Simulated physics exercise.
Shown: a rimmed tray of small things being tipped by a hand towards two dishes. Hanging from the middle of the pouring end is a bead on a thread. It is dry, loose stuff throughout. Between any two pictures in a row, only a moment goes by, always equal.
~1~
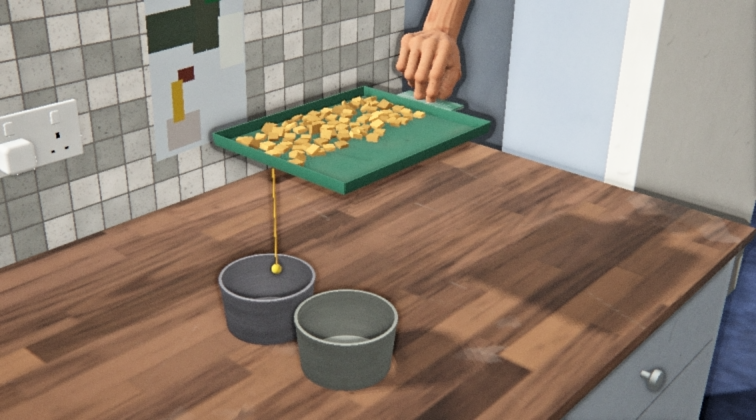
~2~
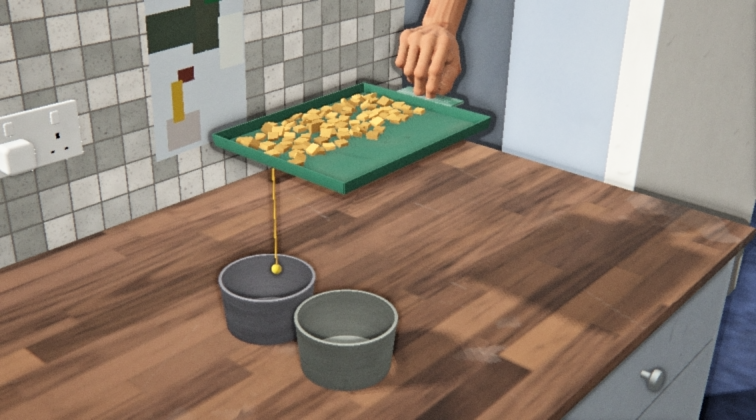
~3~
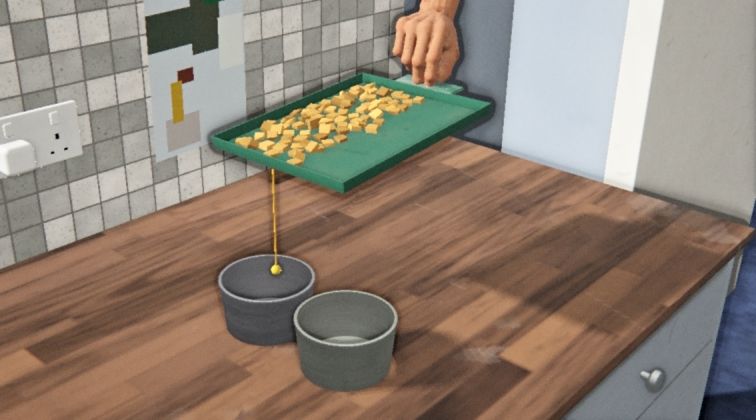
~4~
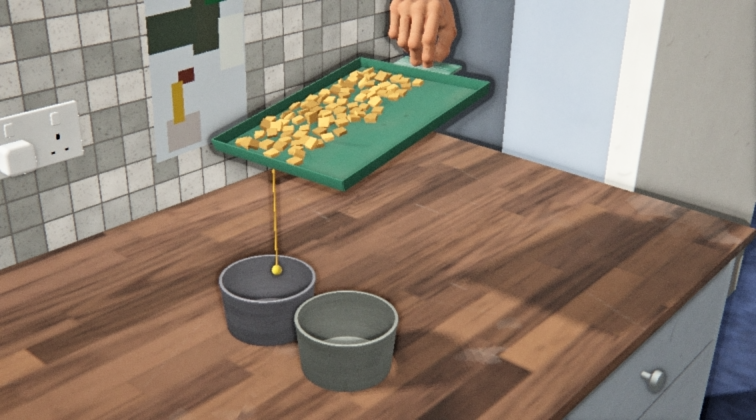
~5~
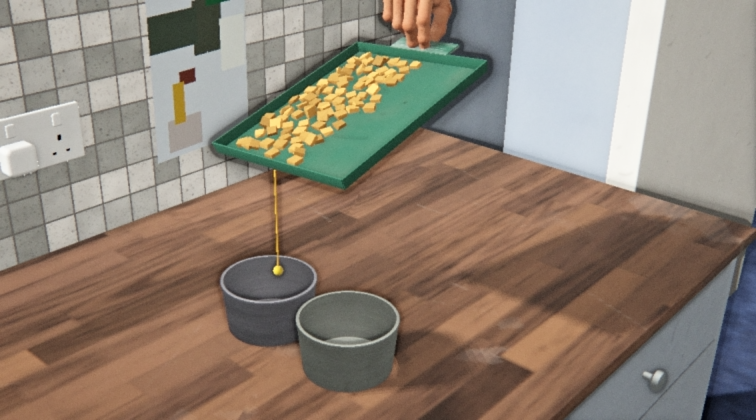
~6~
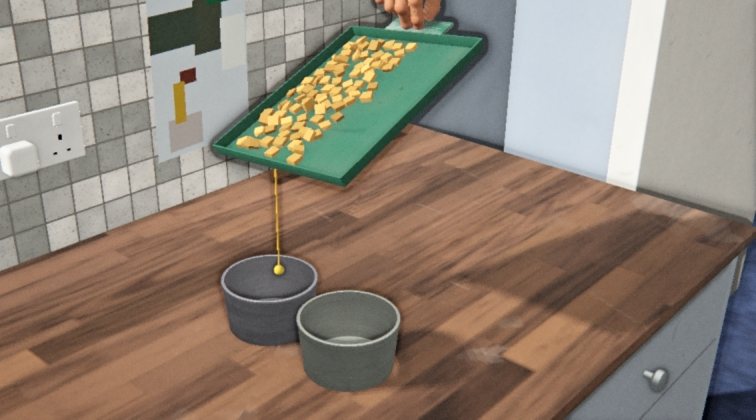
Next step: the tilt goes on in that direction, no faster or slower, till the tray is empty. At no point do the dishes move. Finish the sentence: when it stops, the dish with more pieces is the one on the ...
Left.
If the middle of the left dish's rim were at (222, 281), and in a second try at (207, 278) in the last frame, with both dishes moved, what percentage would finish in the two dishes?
It would be roughly 70 per cent for the first and roughly 80 per cent for the second.
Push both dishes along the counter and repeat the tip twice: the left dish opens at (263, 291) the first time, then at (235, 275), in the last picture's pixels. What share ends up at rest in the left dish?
Trial 1 30%, trial 2 70%.
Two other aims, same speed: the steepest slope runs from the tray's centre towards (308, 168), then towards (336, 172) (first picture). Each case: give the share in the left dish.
First case about 10 percent; second case about 0 percent.
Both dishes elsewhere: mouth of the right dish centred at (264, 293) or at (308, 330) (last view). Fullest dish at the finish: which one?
In turn: Left; the dish on the left.
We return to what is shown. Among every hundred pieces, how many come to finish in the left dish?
It comes to around 30 percent.
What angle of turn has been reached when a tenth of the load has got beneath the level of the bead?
Near 85 degrees.
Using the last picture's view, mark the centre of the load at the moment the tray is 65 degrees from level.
Centre estimate: (259, 116).
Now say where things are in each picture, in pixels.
The first picture shows corners of the pouring end (215, 133) and (344, 182), level; middle of the load (327, 129), cereal squares; left dish (233, 313); right dish (311, 356); bead on its thread (277, 269).
The second picture shows corners of the pouring end (215, 134) and (344, 182), level; middle of the load (327, 127).
The third picture shows corners of the pouring end (214, 136) and (343, 181), tipped barely, lowest at the left corner; middle of the load (326, 122).
The fourth picture shows corners of the pouring end (214, 139) and (342, 180), tipped a little, lowest at the left corner; middle of the load (325, 114).
The fifth picture shows corners of the pouring end (215, 142) and (342, 178), tipped clearly, lowest at the left corner; middle of the load (324, 106).
The sixth picture shows corners of the pouring end (215, 144) and (340, 176), tipped clearly, lowest at the left corner; middle of the load (329, 89); left dish (235, 314); right dish (314, 357).
Just after the last frame, tray tipped steeply; every one on the tray.
A moment on, tray tipped past a quarter turn; roughly a quarter on the tray; about a tenth in the left dish; roughly a quarter outside both; roughly half in the air.
Further on, tray tipped past a quarter turn; roughly a quarter in the left dish; roughly two thirds outside both.
When it is over, tray tipped past a quarter turn; not one in the right dish; roughly a quarter in the left dish; roughly two thirds outside both.
